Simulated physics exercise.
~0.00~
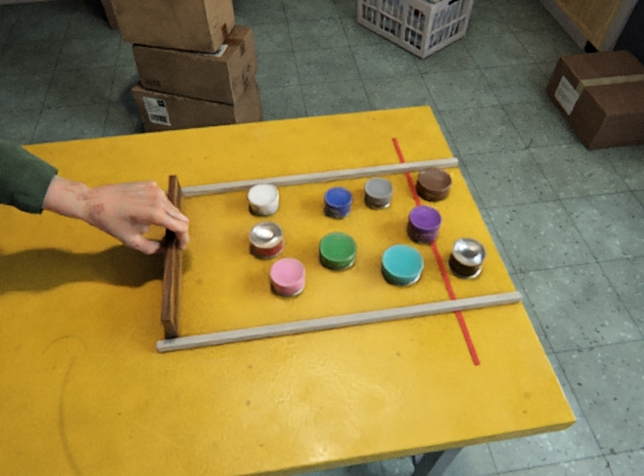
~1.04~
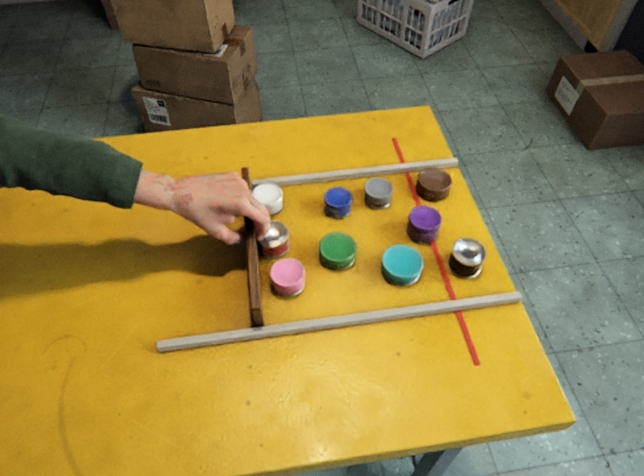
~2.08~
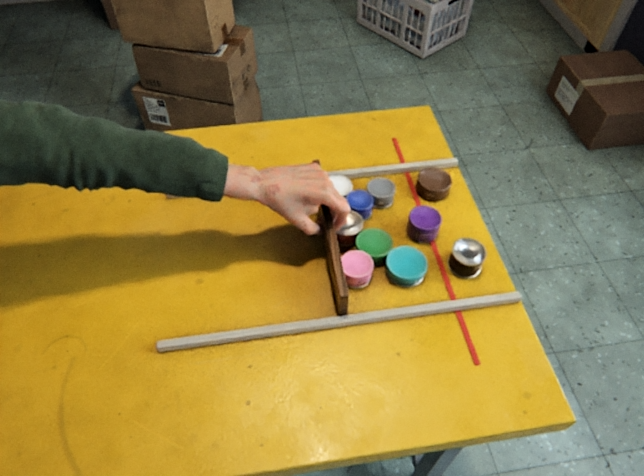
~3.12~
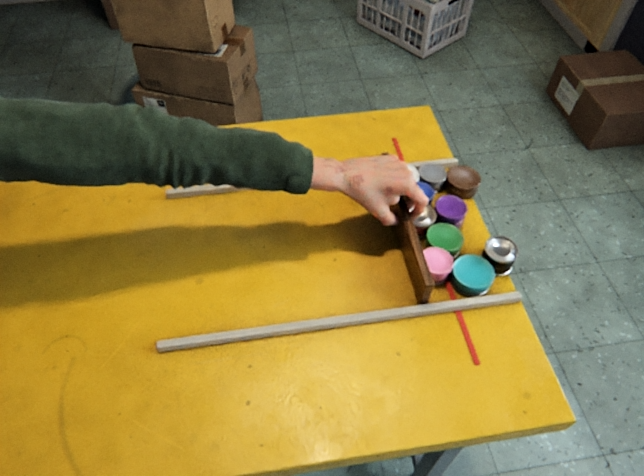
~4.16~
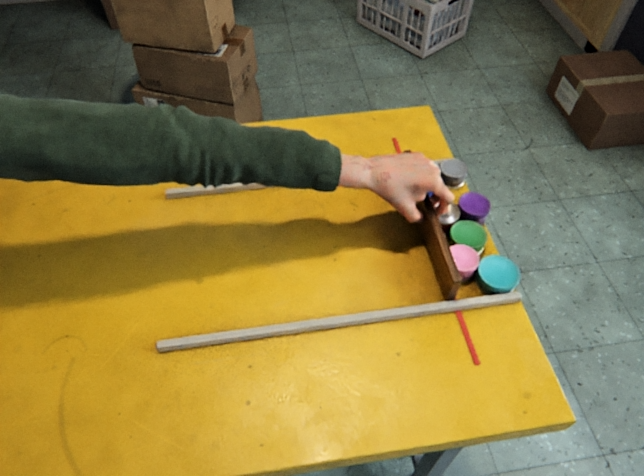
A dark wooden board, held upright by a hand in a green sleeve, slides right across a yellow table between two pale rails. Ahead of it, ten small tins and tubs sit scattered, some near a strip of red tape. The board first reaches the white and red tins, then gathers the pink, blue and green ones, bunching them together. The crowded group is shoved over the tape toward the table's right edge. The board stops around the tape, with the brown tub and black pot gone from the tabletop and several colourful tins packed against the edge.
